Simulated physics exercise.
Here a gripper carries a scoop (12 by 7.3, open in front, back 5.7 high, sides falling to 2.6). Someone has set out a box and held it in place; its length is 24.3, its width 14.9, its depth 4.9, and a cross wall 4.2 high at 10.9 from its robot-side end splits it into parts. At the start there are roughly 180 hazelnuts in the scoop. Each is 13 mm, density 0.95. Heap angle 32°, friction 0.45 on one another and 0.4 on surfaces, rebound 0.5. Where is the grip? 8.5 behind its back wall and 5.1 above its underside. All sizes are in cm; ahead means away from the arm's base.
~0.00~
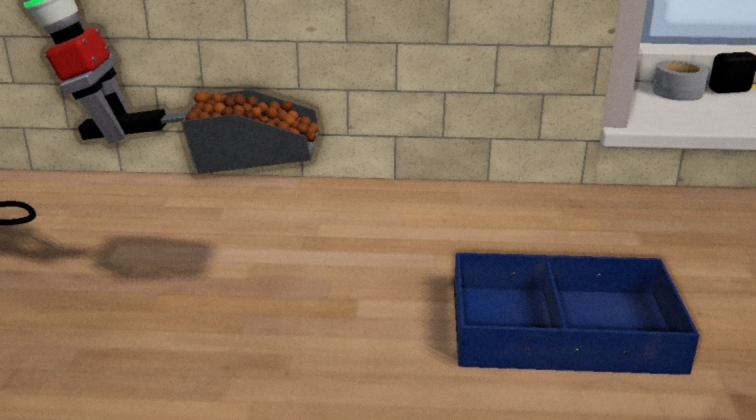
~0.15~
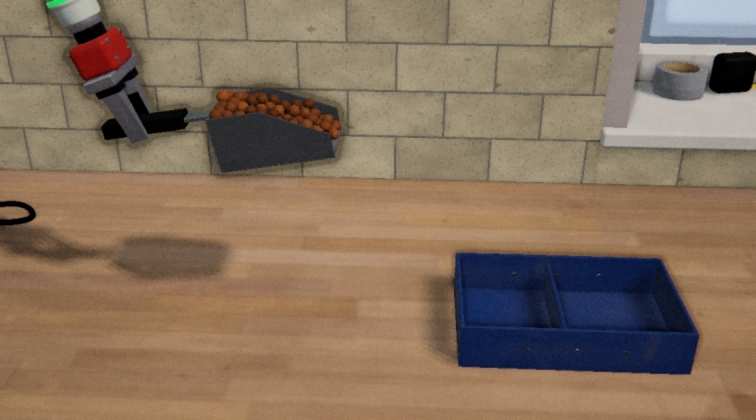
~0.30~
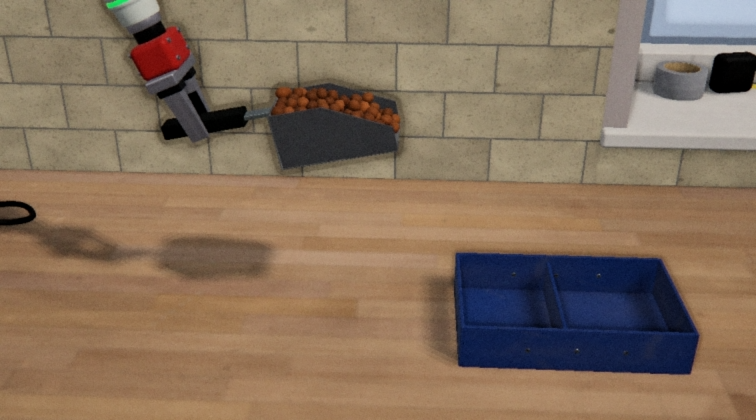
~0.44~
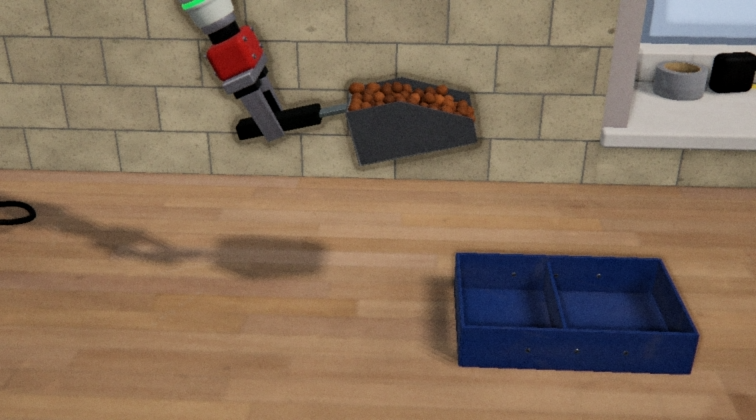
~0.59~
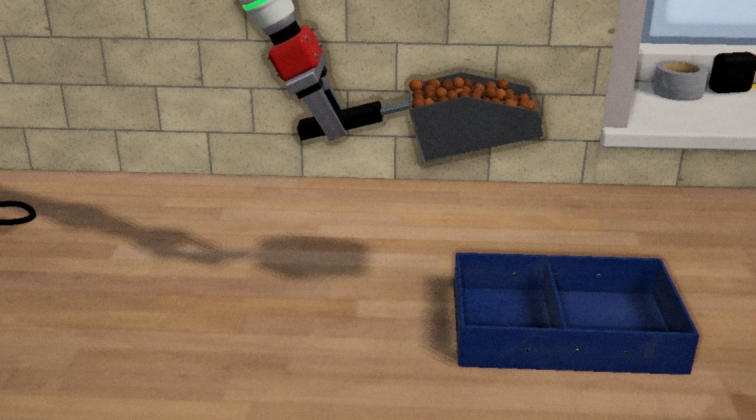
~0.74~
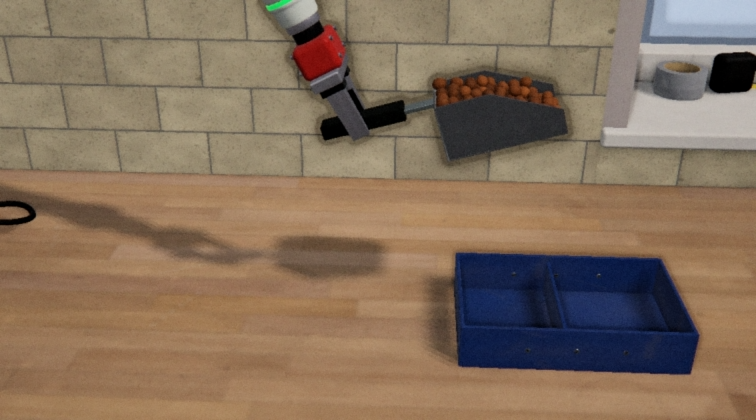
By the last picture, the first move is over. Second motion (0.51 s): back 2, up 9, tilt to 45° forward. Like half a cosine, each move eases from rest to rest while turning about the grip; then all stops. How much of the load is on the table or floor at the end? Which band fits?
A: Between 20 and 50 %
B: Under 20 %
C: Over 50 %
Under 20 %.
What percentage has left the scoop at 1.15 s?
My estimate is roughly 25 % gone.
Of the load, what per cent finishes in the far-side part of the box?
About 0 per cent.
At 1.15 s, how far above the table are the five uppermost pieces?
Estimated height above table: About 26 centimetres.
After 0.94 s, tilted 5° forward, highest piece 29 above the table; 184 on the scoop.
After 1.15 s, tilted 39° forward, highest piece 26 above the table; 137 on the scoop, 14 in the robot-side part, 33 in flight or on a rim.
After 1.45 s, tilted 45° forward, highest piece 16 above the table; 153 in the robot-side part, 11 on the table or floor, 20 in flight or on a rim.
After 2.50 s, tilted 45° forward, highest piece 3 above the table; 170 in the robot-side part, 14 on the table or floor.
At rest, 170 in the robot-side part, 14 on the table or floor. That is 8 % on the table or floor.
